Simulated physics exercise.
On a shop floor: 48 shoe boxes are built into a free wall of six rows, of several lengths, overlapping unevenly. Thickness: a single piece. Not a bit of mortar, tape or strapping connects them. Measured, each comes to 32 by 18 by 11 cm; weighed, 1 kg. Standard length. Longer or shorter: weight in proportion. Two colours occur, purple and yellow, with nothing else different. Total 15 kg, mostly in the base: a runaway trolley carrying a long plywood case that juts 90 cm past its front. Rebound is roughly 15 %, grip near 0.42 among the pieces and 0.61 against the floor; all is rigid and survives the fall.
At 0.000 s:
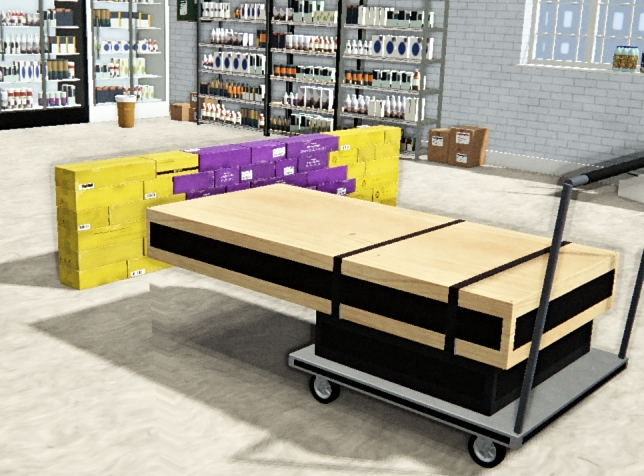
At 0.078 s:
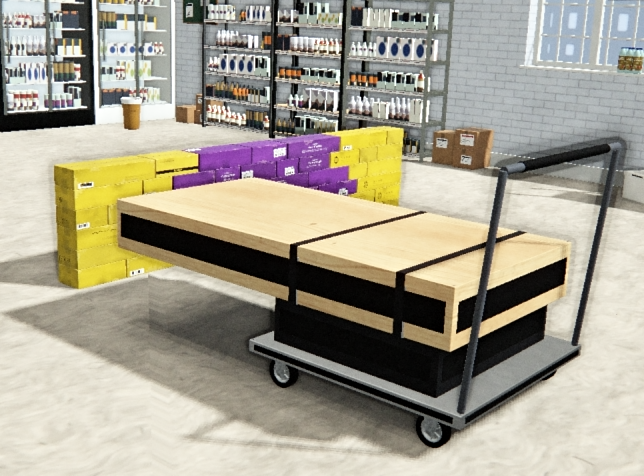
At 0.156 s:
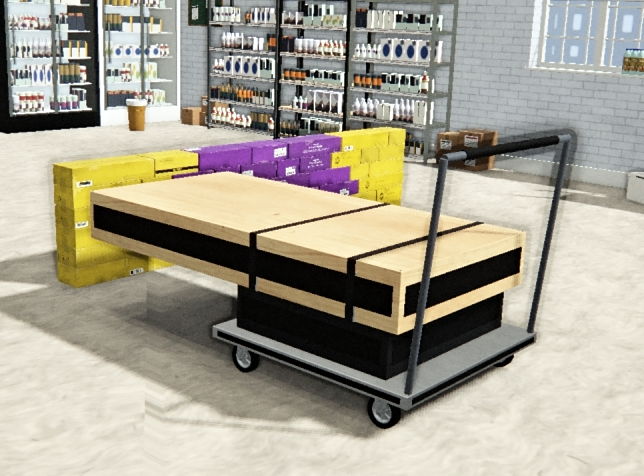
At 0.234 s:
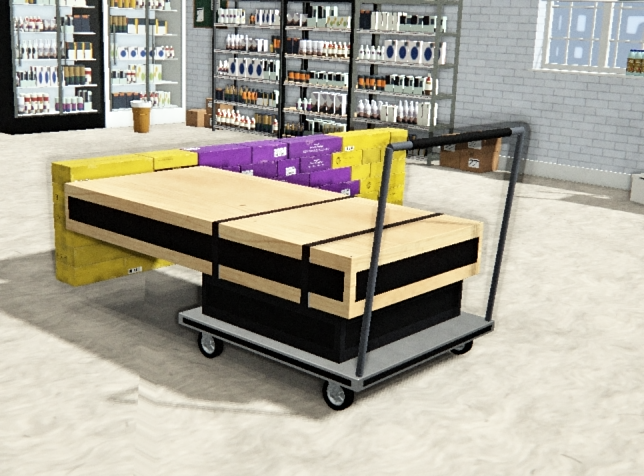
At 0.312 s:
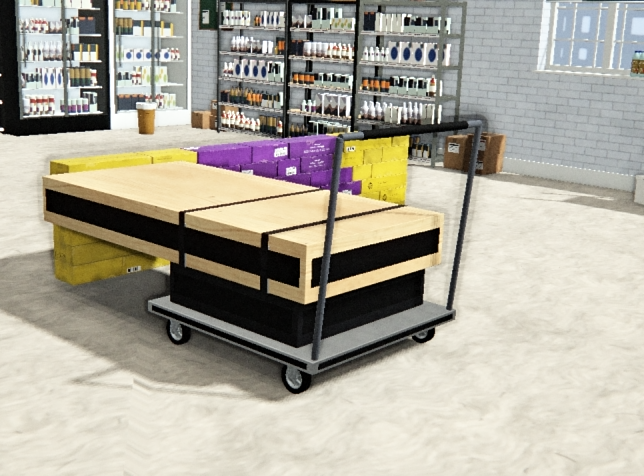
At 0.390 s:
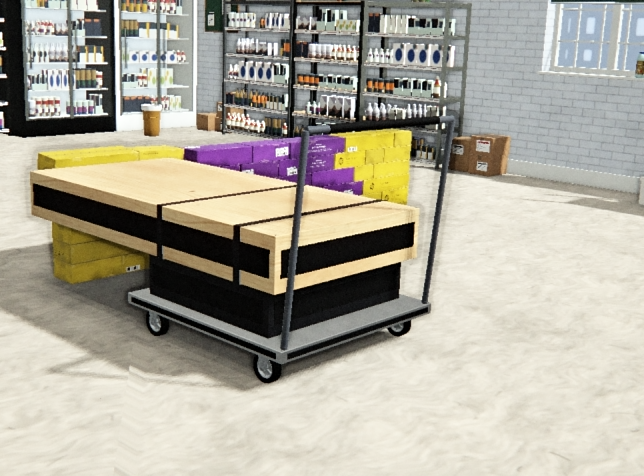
The clip opens on a hand cart carrying a long, black-banded wooden load beside a low wall of yellow and purple boxes on a shop floor. The cart rolls steadily leftward until the load meets the wall, then pushes in slightly, shifting and slightly tilting some boxes.
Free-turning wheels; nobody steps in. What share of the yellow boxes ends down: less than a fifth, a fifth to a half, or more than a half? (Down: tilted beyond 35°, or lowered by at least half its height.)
Short answer: Middle, a fifth to half.
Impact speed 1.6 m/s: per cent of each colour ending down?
You'd end up with yellow at 20 per cent down and purple at 10 per cent.
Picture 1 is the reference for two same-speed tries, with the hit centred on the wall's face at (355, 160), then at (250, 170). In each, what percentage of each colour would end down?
You'd get yellow at 30 followed by 0, and purple at 10 followed by 50 percent.
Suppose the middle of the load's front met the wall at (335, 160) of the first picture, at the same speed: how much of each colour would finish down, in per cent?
Result - yellow: 30 %; purple: 40 %.
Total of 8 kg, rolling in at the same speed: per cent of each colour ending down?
Share down - yellow: 20; purple: 10 (per cent).
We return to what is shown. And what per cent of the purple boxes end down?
For purple, it's 0 per cent down at the end.
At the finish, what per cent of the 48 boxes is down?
Estimate: Close to 15%.
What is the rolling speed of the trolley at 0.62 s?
It is moving at around 1.3 m/s.
Around 0.46 s, load 20 cm past the wall's line, still rolling; none of the 24 yellow boxes down (0 of 48 in all colours); top yellow box tipped 3°.
Around 0.62 s, load 41 cm past the wall's line, still rolling; 6 of the 24 yellow boxes down (7 of 48 in all colours); top yellow box tipped 39°, 21 cm lower.
Around 0.94 s, load 81 cm past the wall's line, still rolling; 6 of the 24 yellow boxes down (7 of 48 in all colours); top yellow box upside down.
Around 1.40 s, load 1.10 m past the wall's line, still rolling; 6 of the 24 yellow boxes down (7 of 48 in all colours); top yellow box 54 cm lower.
Finally (2.4 s), load 98 cm past the wall's line, still rolling; 7 of the 24 yellow boxes down (8 of 48 in all colours); top yellow box 54 cm lower; top purple box unmoved. That is 29 per cent. Seen by the last camera, middles, top yellow box near (8, 214), top purple box near (309, 146).
